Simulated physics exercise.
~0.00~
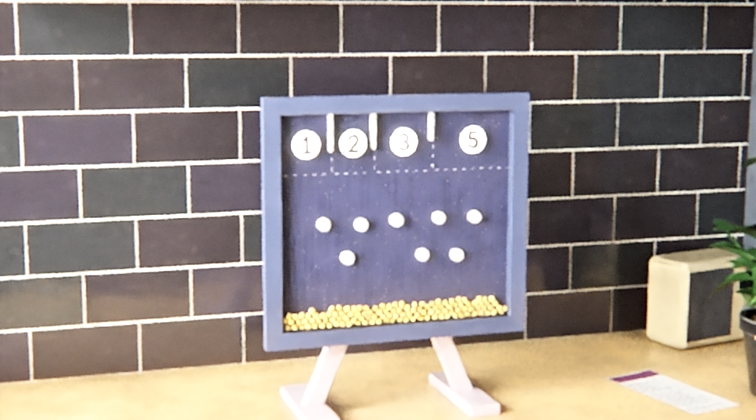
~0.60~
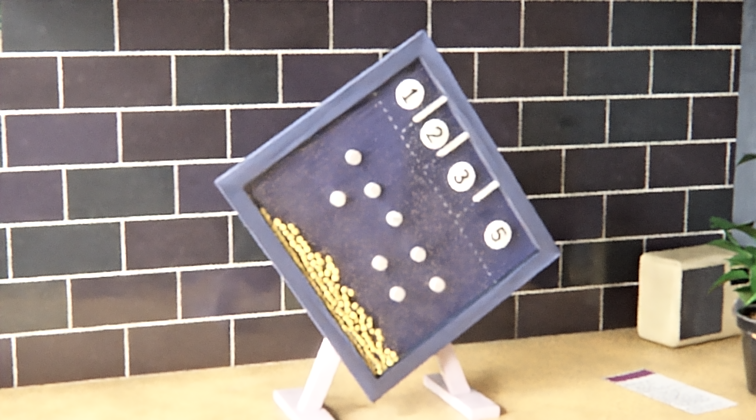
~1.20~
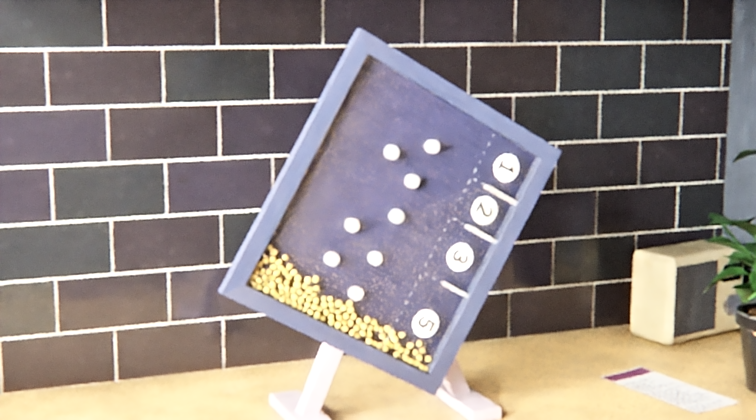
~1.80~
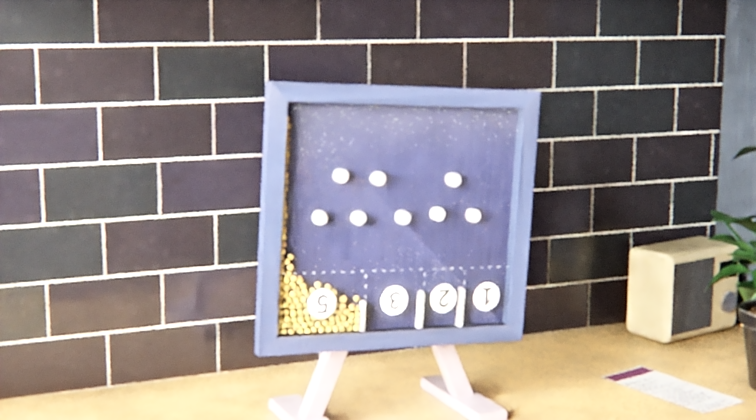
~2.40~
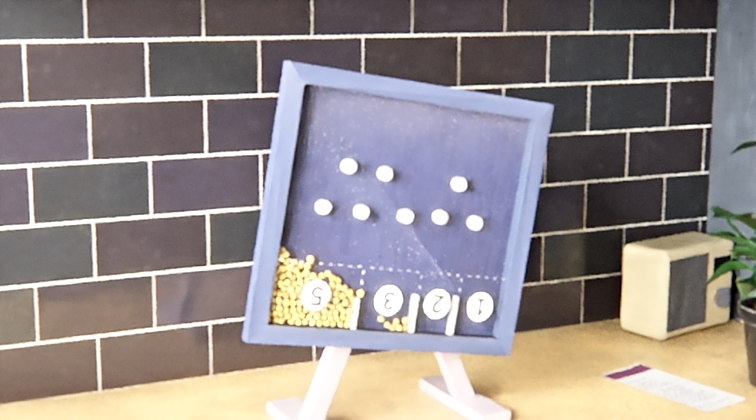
A square, blue-framed box with a dark blue panel stands on pale pink legs on a tan counter, seen from the front against dark brick-shaped tiles, with a cream block and a green plant at right. White pegs dot its middle, numbered white discs mark four pockets along the top, and yellow beans line the bottom. The box turns clockwise, and the beans slide into a sloping heap along its lower edge. It continues until the pockets lie at the bottom, slightly tilted. Most beans end piled in the left pocket, numbered five, with a few in the neighbouring pocket, numbered three.
